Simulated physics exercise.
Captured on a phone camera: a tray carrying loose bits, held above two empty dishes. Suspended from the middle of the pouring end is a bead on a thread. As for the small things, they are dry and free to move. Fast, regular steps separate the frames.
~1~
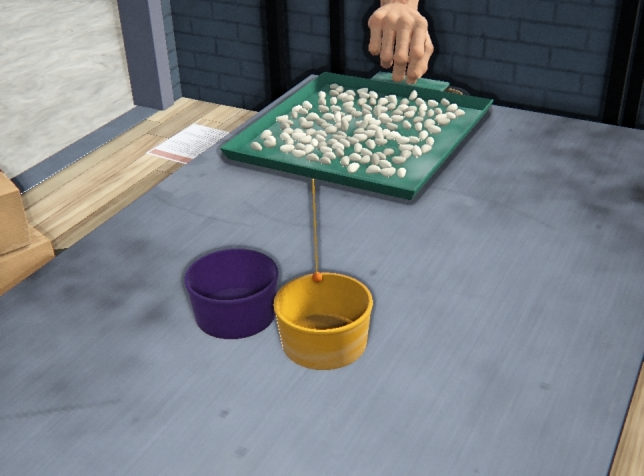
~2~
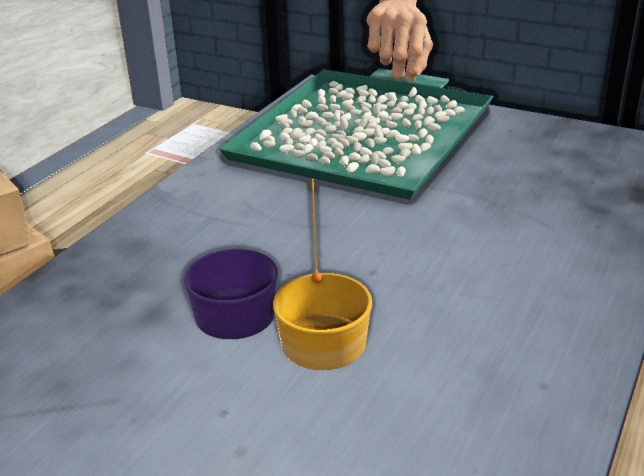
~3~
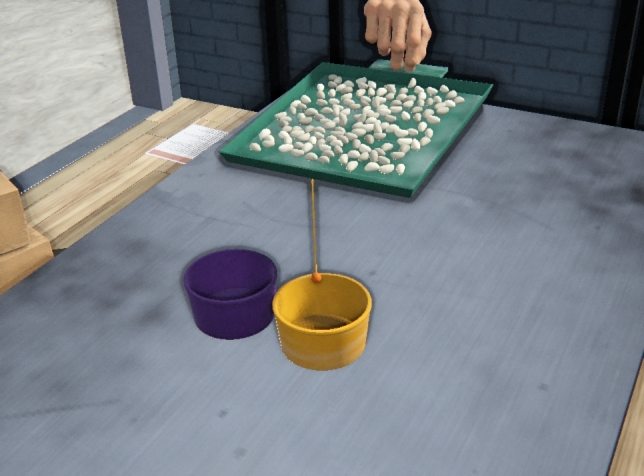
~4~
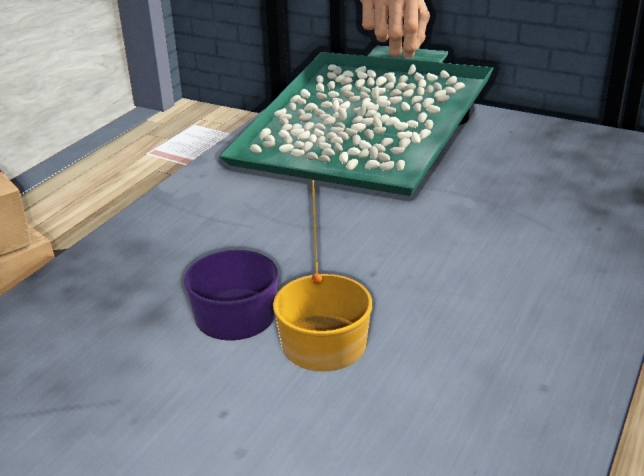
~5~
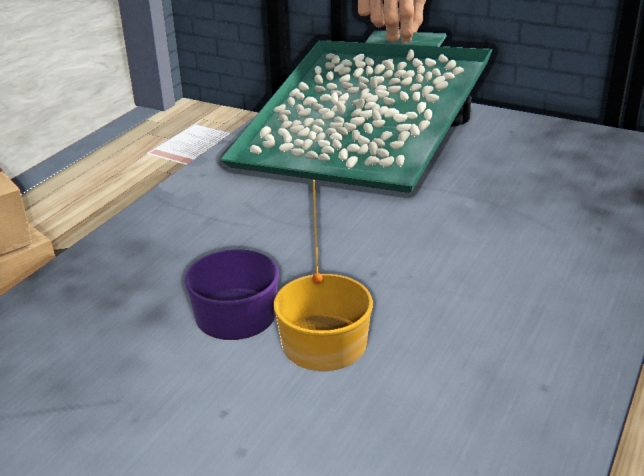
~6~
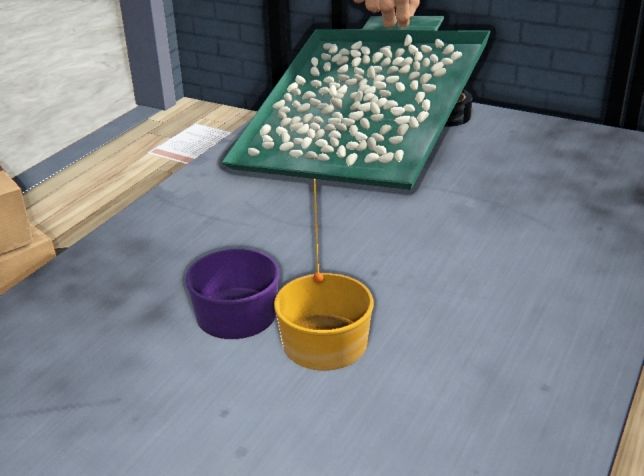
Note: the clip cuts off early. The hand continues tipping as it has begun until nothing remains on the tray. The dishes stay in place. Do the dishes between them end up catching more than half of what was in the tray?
Yes.
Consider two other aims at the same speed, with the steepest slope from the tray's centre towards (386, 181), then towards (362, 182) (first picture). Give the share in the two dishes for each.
Around 10 percent for the first aim and around 20 percent for the second.
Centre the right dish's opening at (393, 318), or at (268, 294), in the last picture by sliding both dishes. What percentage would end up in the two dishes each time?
Close to 30 in a hundred, then close to 70 in a hundred.
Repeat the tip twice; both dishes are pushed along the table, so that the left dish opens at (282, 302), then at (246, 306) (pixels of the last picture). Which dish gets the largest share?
Try 1: The dish to the left; try 2: The dish to the left.
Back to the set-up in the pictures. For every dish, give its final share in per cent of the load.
Looks like close to 70 % lands in the left dish and close to 10 % in the right one.
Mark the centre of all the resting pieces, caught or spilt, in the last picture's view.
Resting centre, last frame: Roughly (242, 313).
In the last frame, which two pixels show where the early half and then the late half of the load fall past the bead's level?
Around (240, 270) and then (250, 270).
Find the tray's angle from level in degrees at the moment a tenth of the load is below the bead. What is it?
It is at around 75 degrees.
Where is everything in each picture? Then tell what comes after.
Corners of the pouring end near (227, 147) and (411, 187), level; middle of the load near (363, 125), white beans; left dish near (208, 315); right dish near (301, 345); bead on its thread near (317, 277), in the first picture.
Corners of the pouring end near (227, 147) and (410, 186), level; middle of the load near (363, 124), in the second picture.
Corners of the pouring end near (226, 150) and (409, 185), tipped barely, lowest at the left corner; middle of the load near (362, 119), in the third picture.
Corners of the pouring end near (227, 154) and (409, 184), tipped a little, lowest at the left corner; middle of the load near (361, 112), in the fourth picture.
Corners of the pouring end near (227, 157) and (408, 181), tipped clearly, lowest at the left corner; middle of the load near (360, 105), in the fifth picture.
Corners of the pouring end near (228, 159) and (408, 179), tipped clearly, lowest at the left corner; middle of the load near (359, 97); left dish near (209, 315); right dish near (302, 345), in the sixth picture.
Shortly afterwards, tray tipped steeply; the bulk on the tray; only a few in the left dish; near a quarter in the air.
Next, tray tipped past a quarter turn; a little in the right dish; near two thirds in the left dish; near a quarter outside both; a little in the air.
Some moments later, tray tipped past a quarter turn; a little in the right dish; near two thirds in the left dish; near a quarter outside both.
In the end, tray tipped past a quarter turn; a little in the right dish; near two thirds in the left dish; near a quarter outside both.
